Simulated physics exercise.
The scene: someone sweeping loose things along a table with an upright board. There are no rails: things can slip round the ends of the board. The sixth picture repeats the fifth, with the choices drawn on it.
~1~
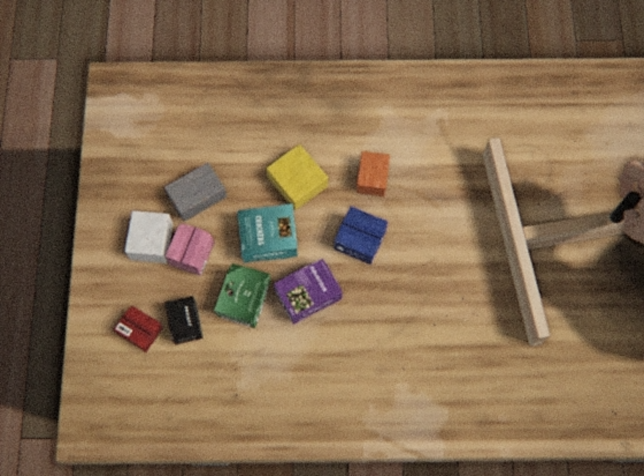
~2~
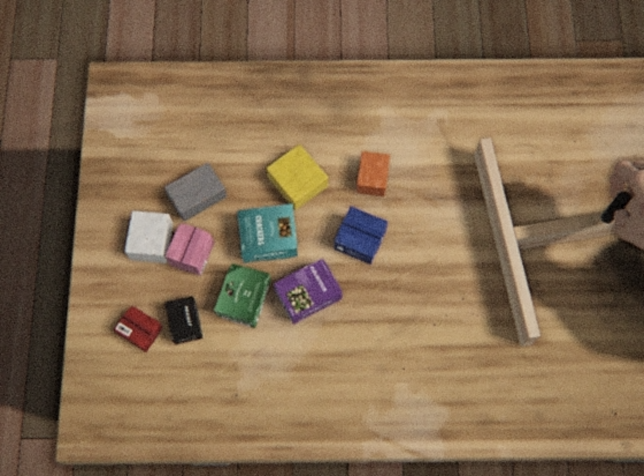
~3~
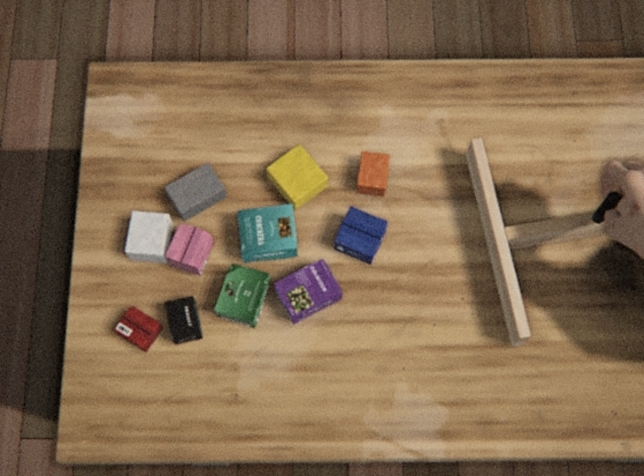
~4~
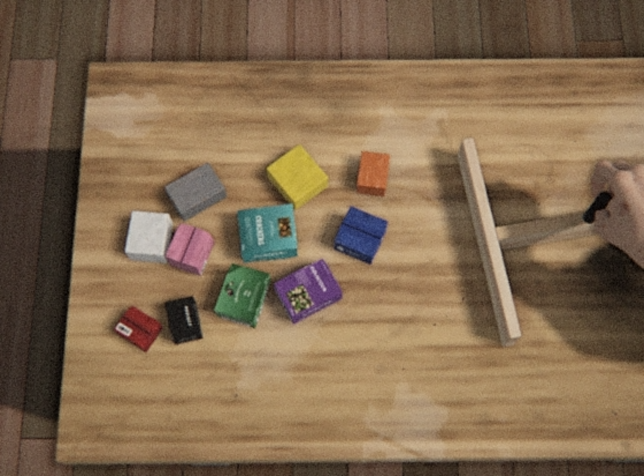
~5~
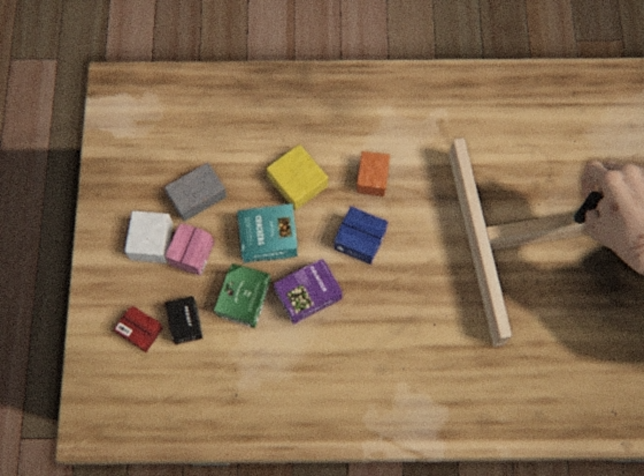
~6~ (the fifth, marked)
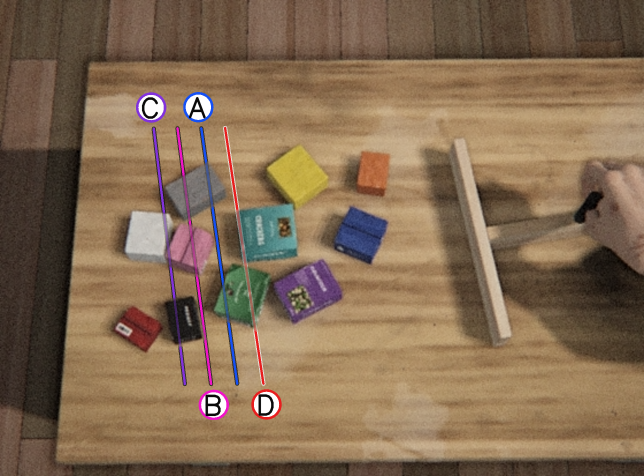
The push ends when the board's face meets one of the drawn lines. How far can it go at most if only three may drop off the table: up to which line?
B.
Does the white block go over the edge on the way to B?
Yes.
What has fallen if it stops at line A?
It is the white block.
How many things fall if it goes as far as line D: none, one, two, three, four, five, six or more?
The count is none.
On the marked copy, A at (218, 250); B at (193, 250); C at (168, 250); D at (243, 250).
With B. Early on, board (377, 235); orange block (341, 177); blue box (342, 241).
Further on, board (272, 236); white block (113, 241); red box (126, 330).
At the end, board (194, 236); white block over the edge; red box over the edge; two fallen.
As for the rest, A is within the limit but short; C drops five; D is within the limit but short.
